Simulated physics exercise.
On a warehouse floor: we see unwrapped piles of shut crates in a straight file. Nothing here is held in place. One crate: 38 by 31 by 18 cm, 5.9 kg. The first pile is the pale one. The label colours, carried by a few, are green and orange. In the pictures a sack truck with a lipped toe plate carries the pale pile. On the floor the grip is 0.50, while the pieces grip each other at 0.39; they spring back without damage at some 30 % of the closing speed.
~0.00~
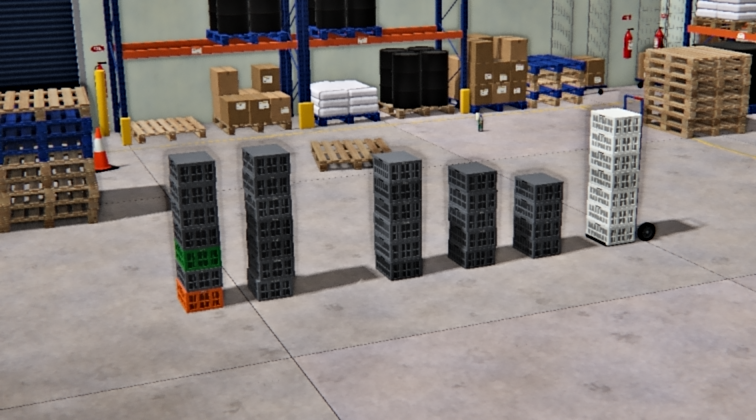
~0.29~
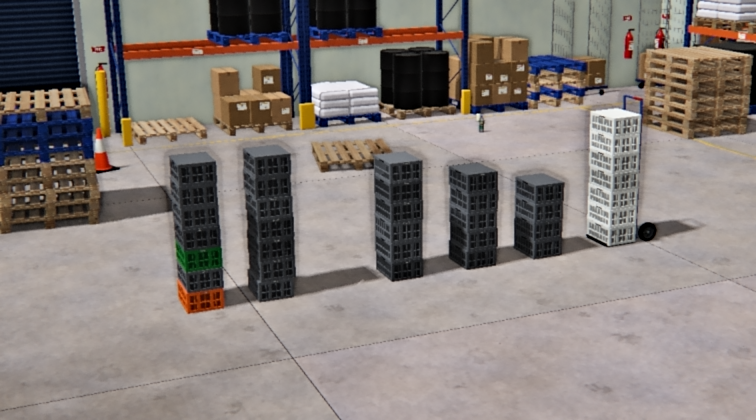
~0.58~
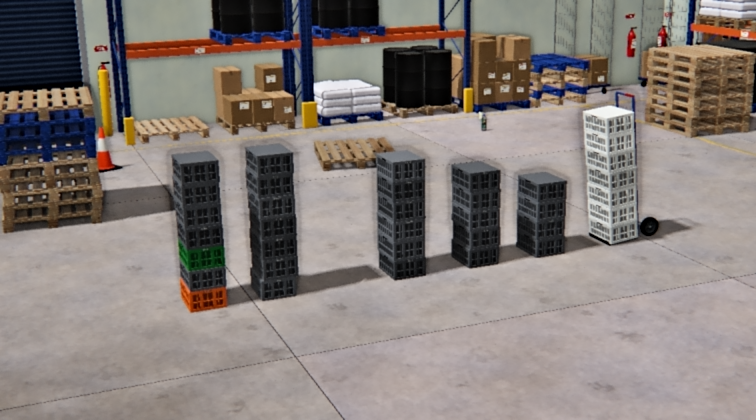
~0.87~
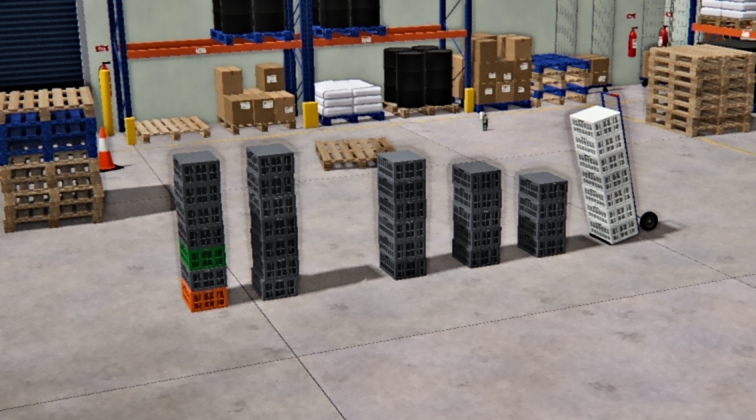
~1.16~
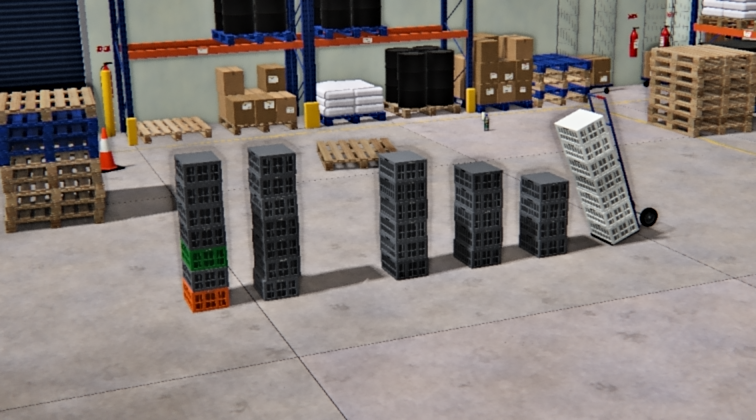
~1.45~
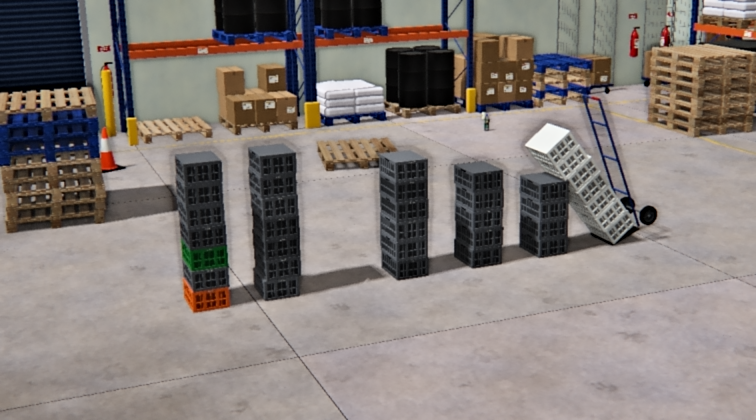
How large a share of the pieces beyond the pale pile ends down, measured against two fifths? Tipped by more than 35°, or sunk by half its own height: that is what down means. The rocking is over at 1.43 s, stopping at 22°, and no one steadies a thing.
The share is below two fifths.
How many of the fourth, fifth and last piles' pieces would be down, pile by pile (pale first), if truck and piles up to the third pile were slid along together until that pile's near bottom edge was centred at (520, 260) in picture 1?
Pile by pile, fourth 0, fifth 0, last 0.
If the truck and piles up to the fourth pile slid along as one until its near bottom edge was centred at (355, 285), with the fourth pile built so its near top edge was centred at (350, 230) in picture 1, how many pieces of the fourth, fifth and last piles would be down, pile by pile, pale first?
Down by pile: Fourth 0, fifth 0, last 0.
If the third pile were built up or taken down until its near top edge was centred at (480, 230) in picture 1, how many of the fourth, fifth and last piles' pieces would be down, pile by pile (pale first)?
Fourth 0, fifth 0, last 0.
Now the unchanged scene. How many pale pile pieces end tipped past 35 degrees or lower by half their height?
Exactly 7 pale pieces do.
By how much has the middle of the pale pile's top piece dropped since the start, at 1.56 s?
Some 20 centimetres.
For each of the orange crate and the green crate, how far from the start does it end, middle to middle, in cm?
Orange shifts close to 0 cm and green close to 0 cm.
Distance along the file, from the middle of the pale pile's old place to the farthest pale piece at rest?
130 cm.
Around 1.56 s, 7 of the pale pile down; none of the 29 other crates down, 1 disturbed.
Around 1.76 s, 7 of the pale pile down; none of the 29 other crates down, 4 disturbed.
Finally (2.5 s), 7 of the pale pile down; none of the 29 other crates down, 6 disturbed; orange crate unmoved; green crate unmoved. That is 0 per cent. Seen by the last camera, middles, orange crate near (206, 292), green crate near (204, 252).
